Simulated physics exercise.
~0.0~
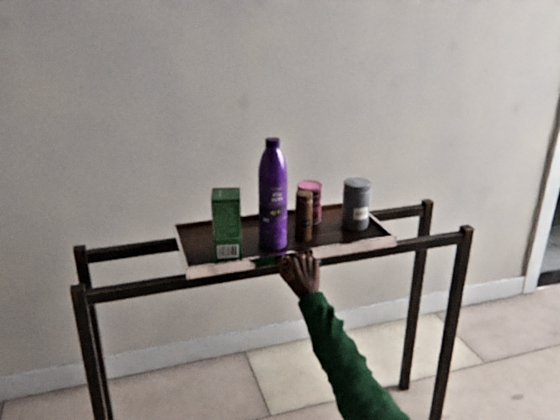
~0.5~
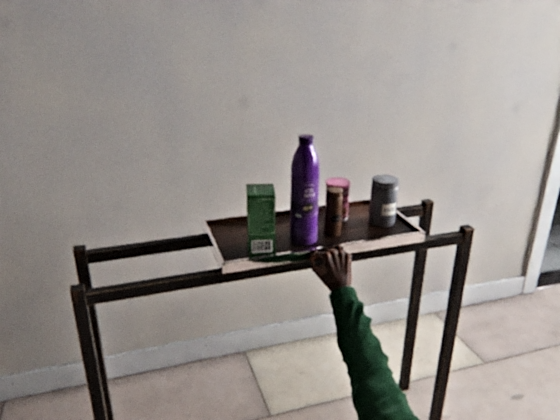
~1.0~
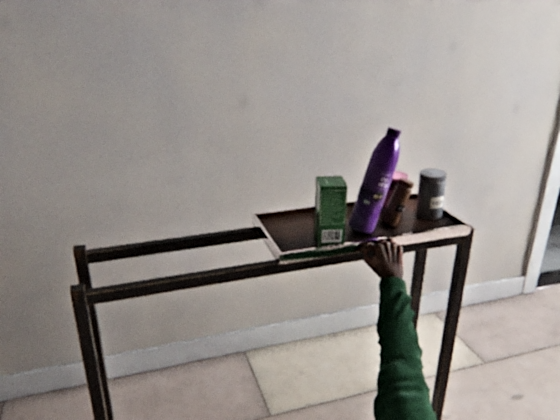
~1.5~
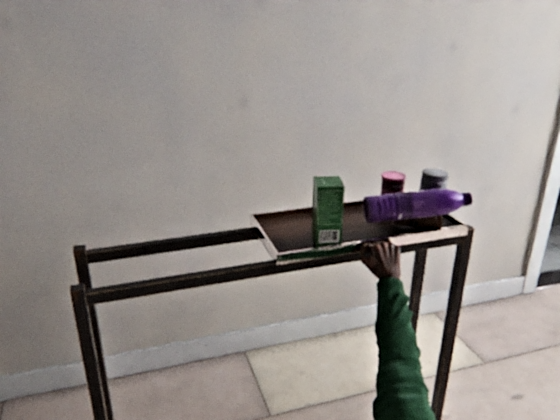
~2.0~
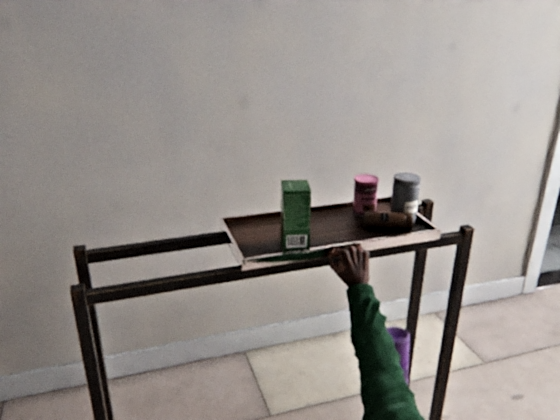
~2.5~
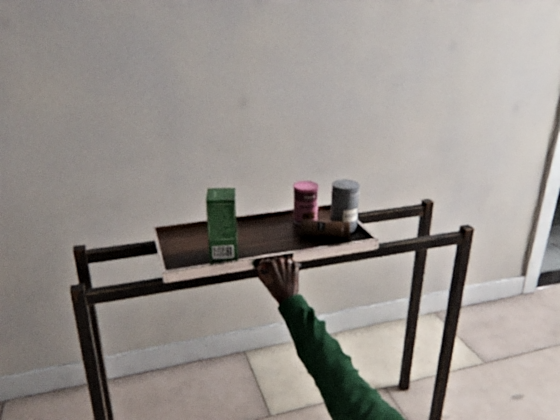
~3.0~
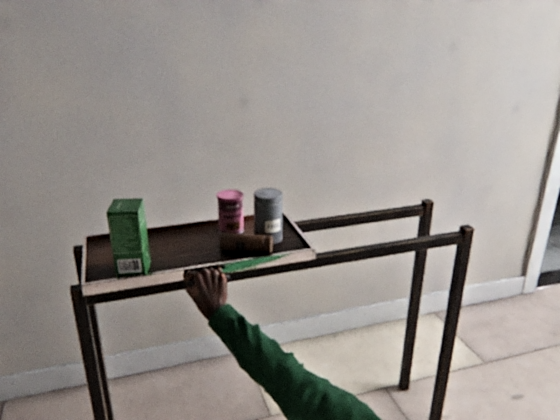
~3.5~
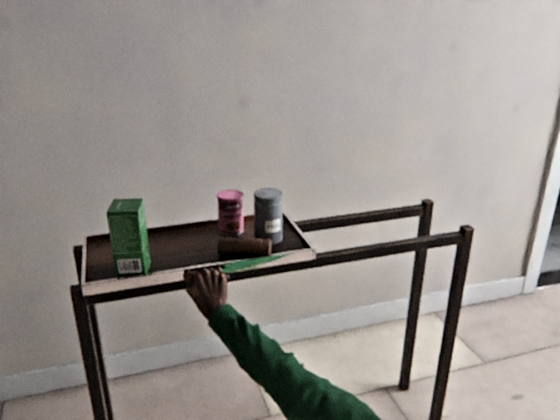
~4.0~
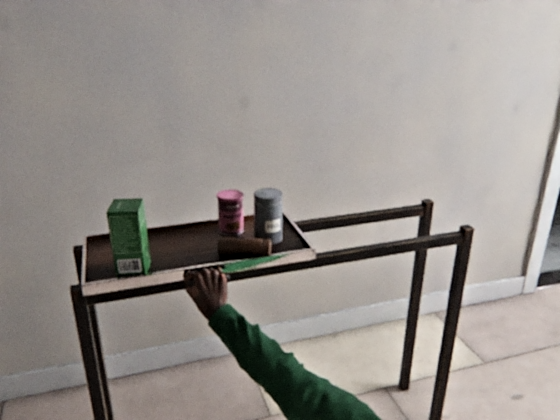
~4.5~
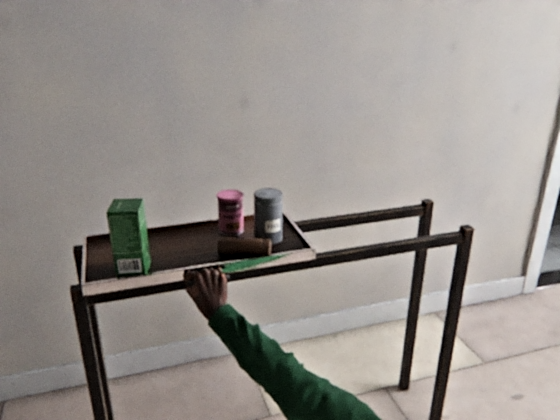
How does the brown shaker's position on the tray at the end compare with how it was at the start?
The brown shaker stands upright at the start, but by the end it is lying on its side on the tray.
A tall purple bottle stands on a dark tray with a green carton to its left and a brown shaker, pink tin and grey jar to its right. The tray rests on a metal rack before a plain grey wall, seen from the front and slightly above. A hand in a green sleeve slides it right, and the bottle and shaker tip over to the right. The hand then moves the tray back left, and the bottle drops off below it. The tray stops at the left end, with the shaker lying down and the carton, tin and jar upright.
